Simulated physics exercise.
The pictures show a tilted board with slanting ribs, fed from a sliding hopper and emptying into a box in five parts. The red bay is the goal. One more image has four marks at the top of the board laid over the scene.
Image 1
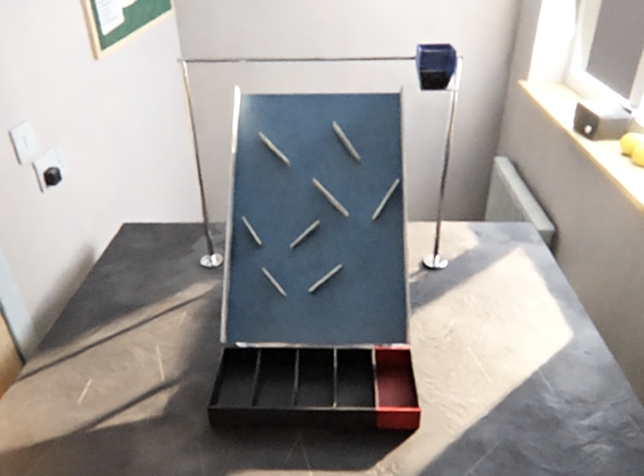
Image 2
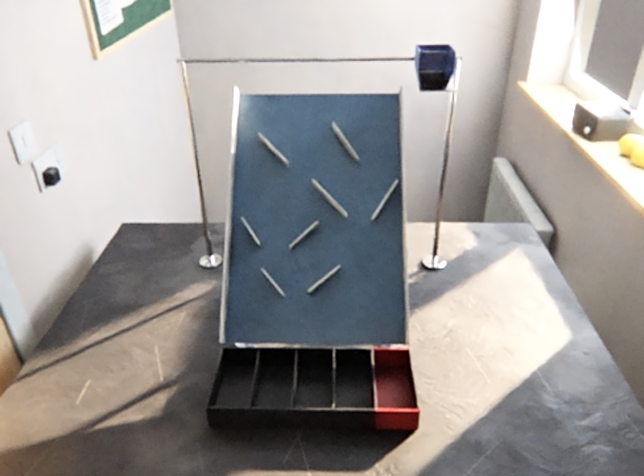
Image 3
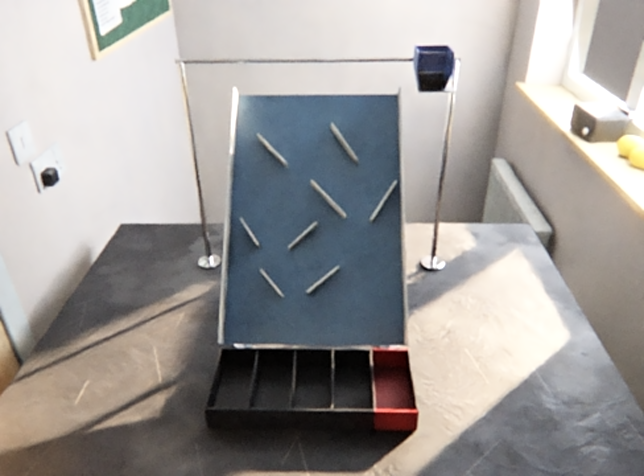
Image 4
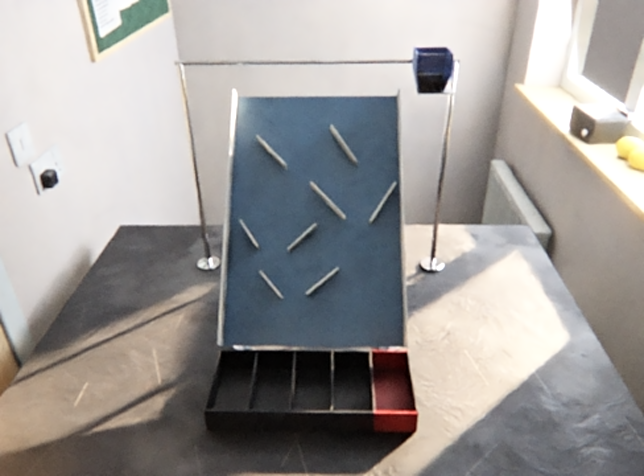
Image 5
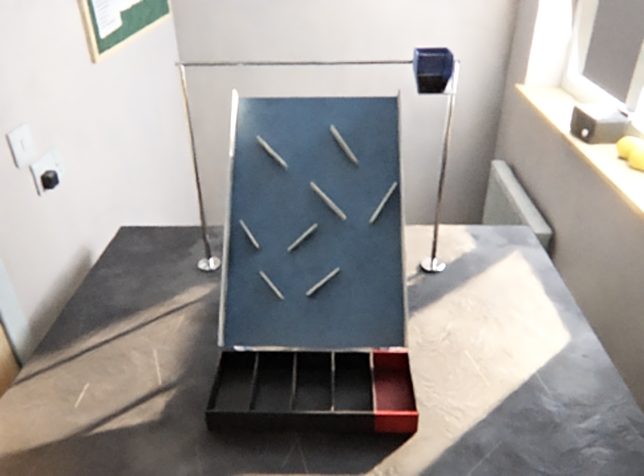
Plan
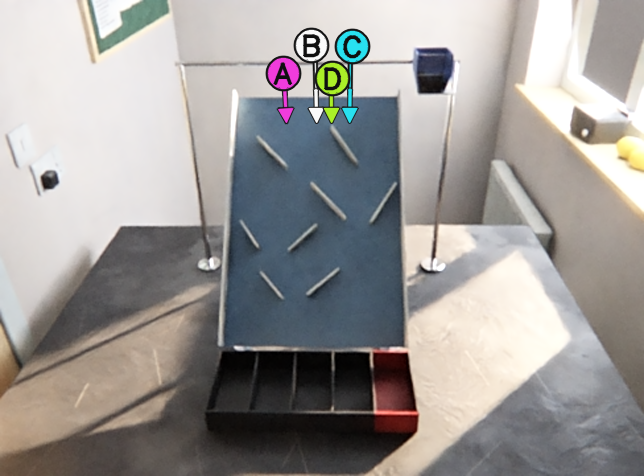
On a dark tabletop in a sunlit room, a tilted blue board with slanting ribs stands above a five-part box, its rightmost bay red. A dark blue hopper sits at the right of the rail overhead, and nothing visibly moves apart from a very slight shift of the view.
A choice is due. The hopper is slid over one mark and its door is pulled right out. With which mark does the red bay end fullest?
It is B.
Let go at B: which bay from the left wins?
It is the fifth one.
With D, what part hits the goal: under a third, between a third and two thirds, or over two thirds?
Mark D gives under a third.
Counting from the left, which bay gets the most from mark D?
The fourth.
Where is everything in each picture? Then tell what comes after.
The first frame shows hopper near (432, 79), black beans, door shut.
The second frame shows ribs (259, 133) to (288, 163), (333, 122) to (359, 159), (312, 179) to (347, 214).
The third frame shows ribs (371, 219) to (396, 181), (241, 218) to (258, 245), (289, 247) to (317, 222).
The fourth frame shows ribs (260, 271) to (282, 297), (307, 293) to (338, 268).
The fifth frame shows red bay near (396, 421), number 5 of 5 from the left.
On the marked copy, mark A meets the board at (286, 117); mark B meets the board at (316, 117); mark C meets the board at (349, 117); mark D meets the board at (331, 117).
Choosing A, a small share in the red bay, the bulk in other bays, a small share held on the board.
Choosing B, close to half in the red bay, close to half in other bays.
Choosing C, a small share in the red bay, all but a few in other bays.
Choosing D, none at all in the red bay, all but a few in other bays, only a few held on the board.
